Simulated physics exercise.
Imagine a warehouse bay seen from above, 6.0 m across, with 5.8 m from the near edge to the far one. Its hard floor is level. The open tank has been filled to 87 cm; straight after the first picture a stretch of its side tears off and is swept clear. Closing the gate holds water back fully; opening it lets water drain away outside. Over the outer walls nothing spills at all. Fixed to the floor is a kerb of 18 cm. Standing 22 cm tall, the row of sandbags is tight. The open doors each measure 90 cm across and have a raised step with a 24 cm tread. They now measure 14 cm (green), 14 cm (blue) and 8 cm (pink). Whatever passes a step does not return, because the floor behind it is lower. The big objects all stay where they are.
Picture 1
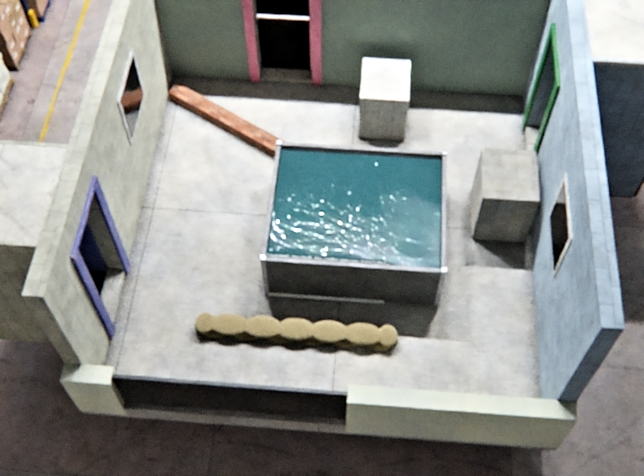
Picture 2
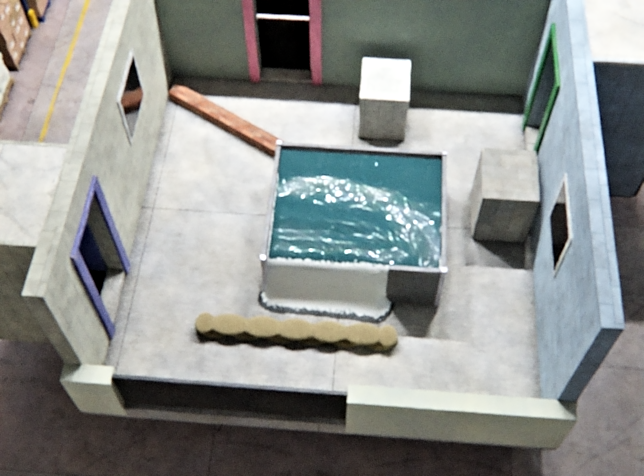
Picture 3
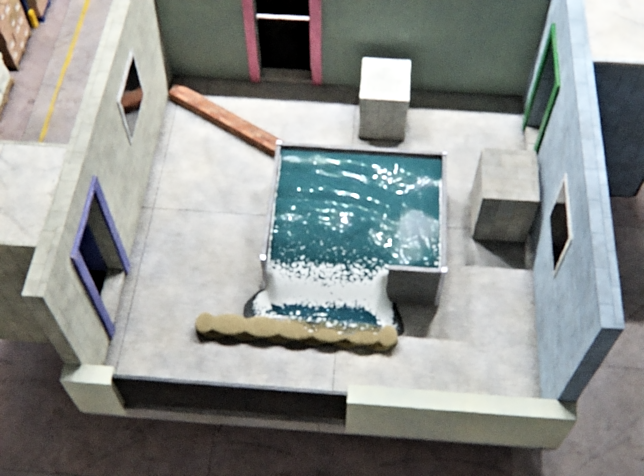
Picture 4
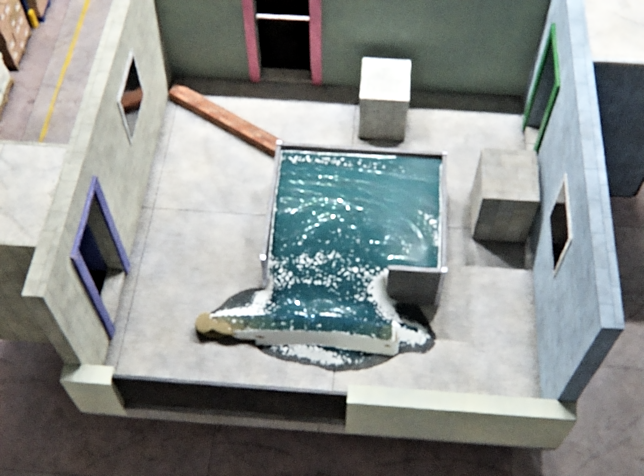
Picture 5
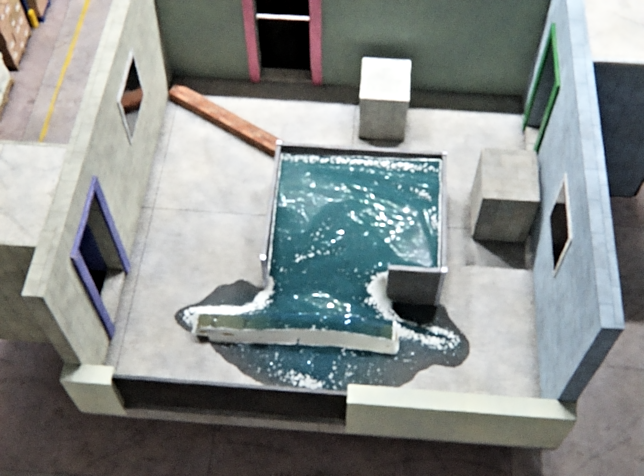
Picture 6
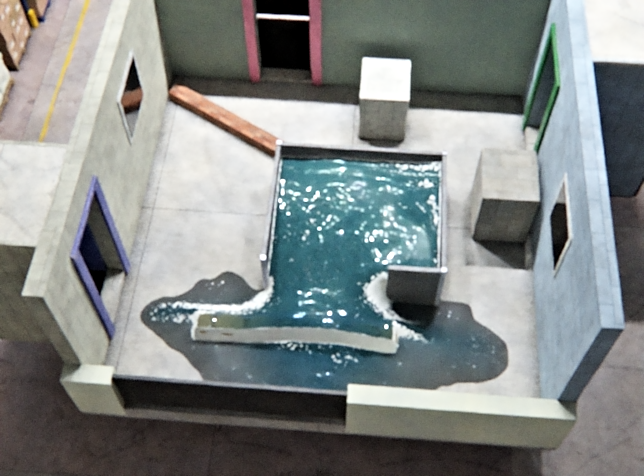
In this clip, a square open tank of rippling blue-green water loses part of its near side, and water pours out over a low tan barrier, spreading left and right across the pale floor of a walled room.
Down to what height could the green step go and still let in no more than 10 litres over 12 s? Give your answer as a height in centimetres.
I would say down to about 10 cm.
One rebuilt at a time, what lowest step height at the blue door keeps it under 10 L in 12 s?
Blue door, minimum about 28 cm.
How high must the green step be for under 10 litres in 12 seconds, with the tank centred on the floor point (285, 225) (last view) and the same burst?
Roughly 11.0 centimetres.
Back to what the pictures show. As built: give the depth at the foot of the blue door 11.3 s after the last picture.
Depth: Near 14.0 cm.
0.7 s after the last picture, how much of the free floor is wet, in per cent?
I'd say near 40 percent is wet.
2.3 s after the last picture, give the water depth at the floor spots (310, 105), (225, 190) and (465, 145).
Some 0, 1 and 0 cm.
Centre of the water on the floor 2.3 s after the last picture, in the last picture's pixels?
Centre of mass: About (332, 289) px.
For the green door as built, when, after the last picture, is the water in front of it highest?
Peak time: About 8.0 s.
Then, 0.7 s after the last picture water covers 40 % of the floor, deepest (58 cm) near (318, 322); it has not reached the green door.
Then, 2.3 s after the last picture water covers 55 % of the floor, deepest (33 cm) near (318, 322); 1 cm at the green door, 0 litres in over its 14 cm step.
Then, 11.3 s after the last picture water covers 95 % of the floor, deepest (19 cm) near (152, 168); 13 cm at the green door, 0 litres in over its 14 cm step.
At the green door as built, the water peaked near 14 cm, 8.1 s after the last picture.
Run again over the same 12 s with other heights there, 15 litres in over 9 cm, 2 litres over 12 cm. The limit of 10 litres is kept from about 10 cm up.
